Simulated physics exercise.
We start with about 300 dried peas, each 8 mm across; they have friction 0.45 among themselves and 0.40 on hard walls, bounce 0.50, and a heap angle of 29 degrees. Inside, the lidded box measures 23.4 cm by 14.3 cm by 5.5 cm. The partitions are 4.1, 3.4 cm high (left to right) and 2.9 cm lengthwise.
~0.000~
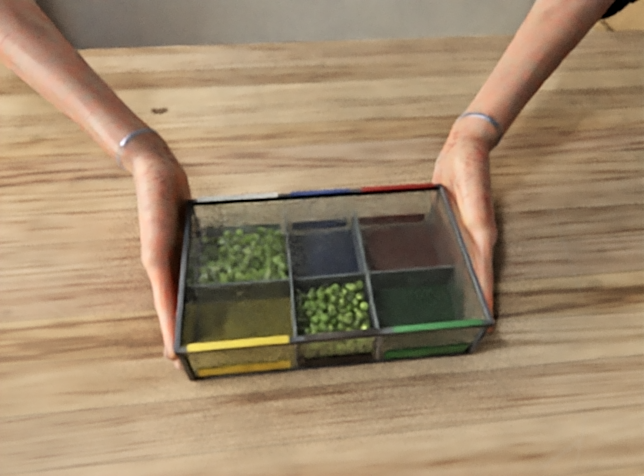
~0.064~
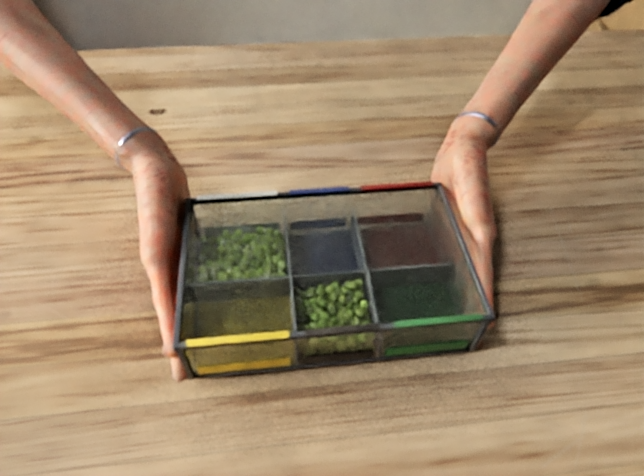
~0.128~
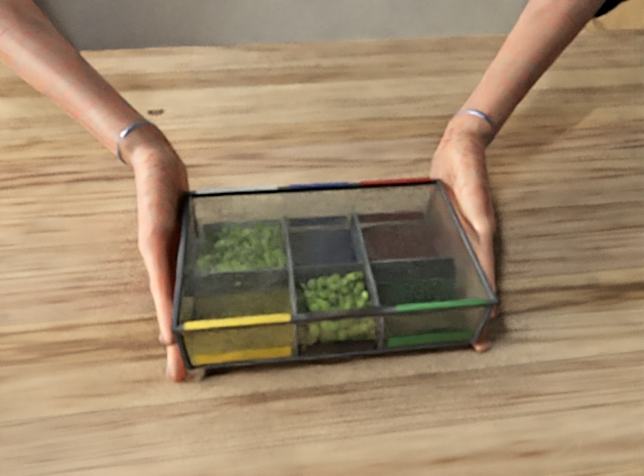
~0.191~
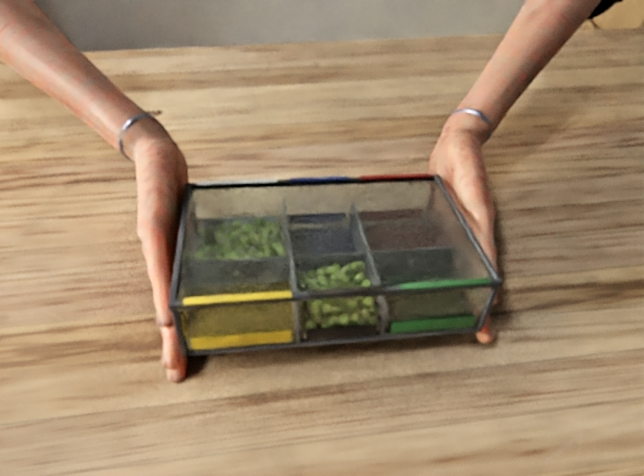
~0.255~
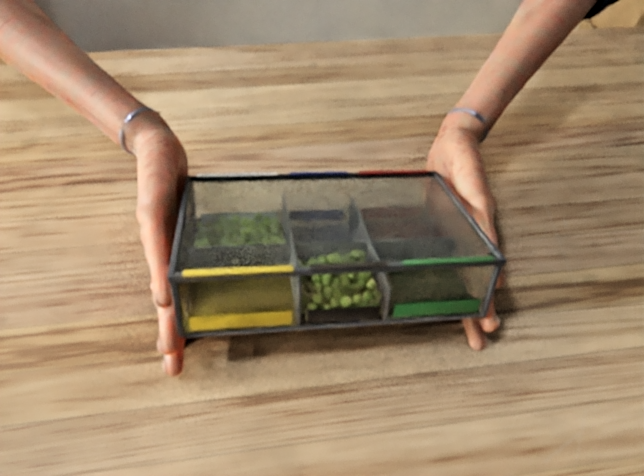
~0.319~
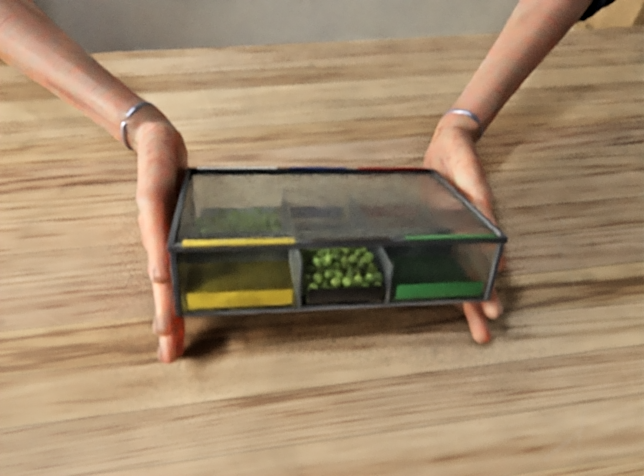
Two hands, each with a silvery band at the wrist, hold a clear lidded box by its ends above a pale wooden table, seen from above at an angle. The dark-edged box has six compartments, with green peas at back left and front middle, and yellow and green strips along its front. Its front edge steadily rises, tilting the box backward, while the camera stays still.
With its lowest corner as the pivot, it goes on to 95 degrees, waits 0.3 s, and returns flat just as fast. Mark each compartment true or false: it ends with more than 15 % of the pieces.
Red: True, blue: True, green: False, yellow: False, white: True, black: False.
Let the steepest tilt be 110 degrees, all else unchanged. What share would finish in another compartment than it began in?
About 55 per cent.
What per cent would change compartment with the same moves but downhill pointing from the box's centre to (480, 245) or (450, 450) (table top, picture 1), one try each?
Approximately 60 percent, then 60 percent.
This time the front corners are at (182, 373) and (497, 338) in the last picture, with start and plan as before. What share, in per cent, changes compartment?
Estimate: Around 45 %.
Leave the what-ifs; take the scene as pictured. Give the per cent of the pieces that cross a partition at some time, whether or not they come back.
45 %, roughly.
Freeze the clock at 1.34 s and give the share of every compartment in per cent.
In per cent: Red 20; blue 20; green 0; yellow 0; white 45; black 15.
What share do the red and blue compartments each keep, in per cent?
In the red compartment 25 percent, in the blue 20 percent.
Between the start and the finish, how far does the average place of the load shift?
Around 5.0 centimetres, start to finish.
After 1.34 s, tilt 95 degrees; red 20 %, blue 20 %, white 45 %, black 15 %.
After 2.02 s, tilt 47 degrees; red 25 %, blue 20 %, white 45 %, black 5 %.
After 2.74 s, tilt 0 degrees; red 25 %, blue 20 %, white 45 %, black 5 %.
At rest (3.3 s), red 25 %, blue 20 %, green 0 %, yellow 0 %, white 45 %, black 5 %.
